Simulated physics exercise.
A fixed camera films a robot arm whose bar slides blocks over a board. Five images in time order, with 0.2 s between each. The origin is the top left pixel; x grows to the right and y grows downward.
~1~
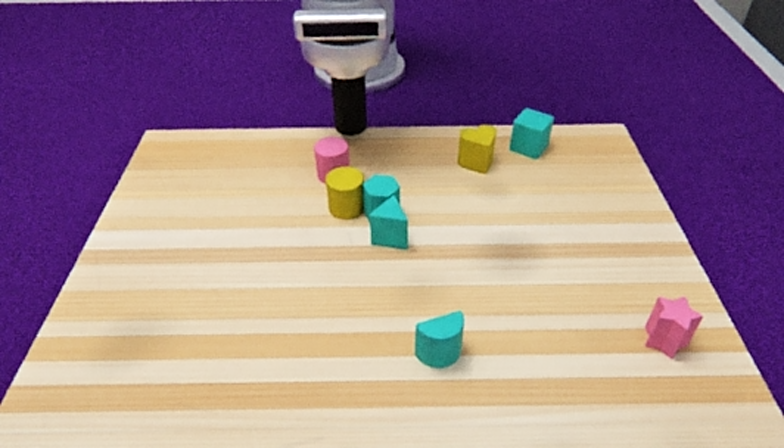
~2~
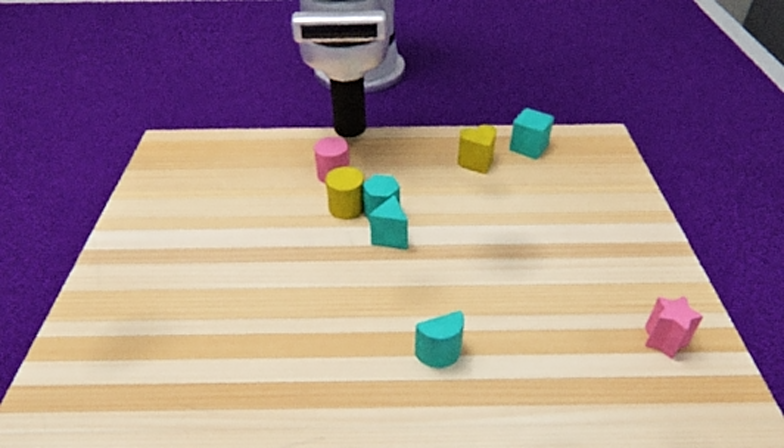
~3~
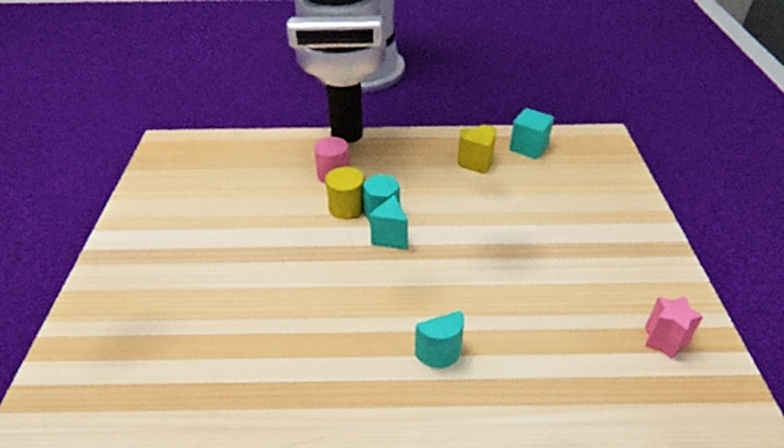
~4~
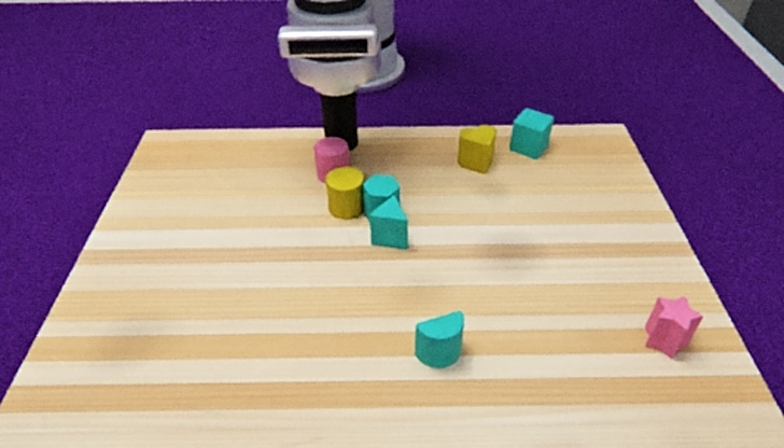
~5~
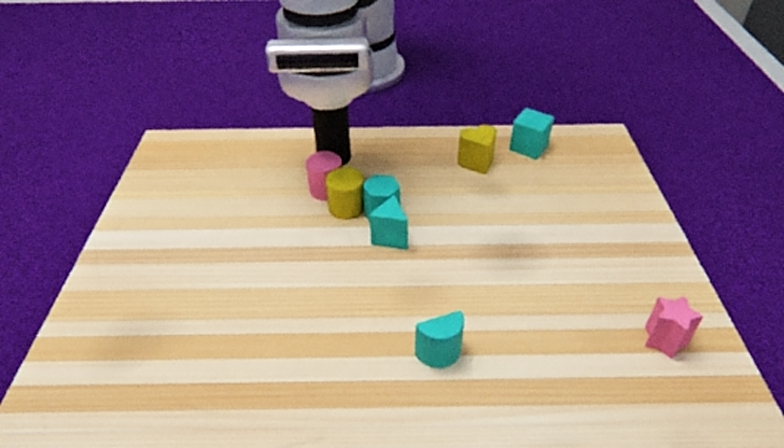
In this clip, a robot arm with a dark bar moves slightly forward and left over a wooden board of pink, yellow and turquoise blocks, then nudges the pink circular block a short way toward the yellow circular block.
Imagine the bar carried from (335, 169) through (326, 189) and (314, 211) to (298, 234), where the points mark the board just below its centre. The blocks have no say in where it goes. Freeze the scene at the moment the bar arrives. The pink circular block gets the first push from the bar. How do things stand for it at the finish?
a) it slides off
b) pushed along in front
That would be b.
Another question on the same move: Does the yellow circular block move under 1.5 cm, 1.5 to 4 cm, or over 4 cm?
Displaced 1.5 to 4 cm.
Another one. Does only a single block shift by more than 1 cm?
I believe not.
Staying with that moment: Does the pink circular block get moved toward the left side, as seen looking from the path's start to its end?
My answer is no.
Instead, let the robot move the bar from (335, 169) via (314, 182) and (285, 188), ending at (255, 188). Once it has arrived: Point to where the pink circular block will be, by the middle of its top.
It will likely be found at (305, 179).
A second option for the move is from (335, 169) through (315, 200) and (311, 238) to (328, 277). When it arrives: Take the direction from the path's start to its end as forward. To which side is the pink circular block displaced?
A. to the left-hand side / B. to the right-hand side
It's B.
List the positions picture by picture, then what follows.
The first frame shows bar's lower end (351, 127); pink circular block (331, 146); yellow circular block (345, 178); turquoise hexagonal block (382, 185).
The second frame shows bar (350, 129); blocks still.
The third frame shows bar (347, 134); blocks still.
The fourth frame shows bar (342, 144); blocks still.
The fifth frame shows bar (334, 158); pink circular block (324, 161); yellow circular block (345, 178); turquoise hexagonal block (382, 185).
What follows on the original path. One third of the way, bar (325, 178); pink circular block (307, 181); yellow circular block (344, 186).
Two thirds of the way, bar (313, 199); pink circular block (290, 204); yellow circular block (345, 190).
At the end, bar (297, 222); pink circular block (269, 227); yellow circular block (345, 190); turquoise hexagonal block still.
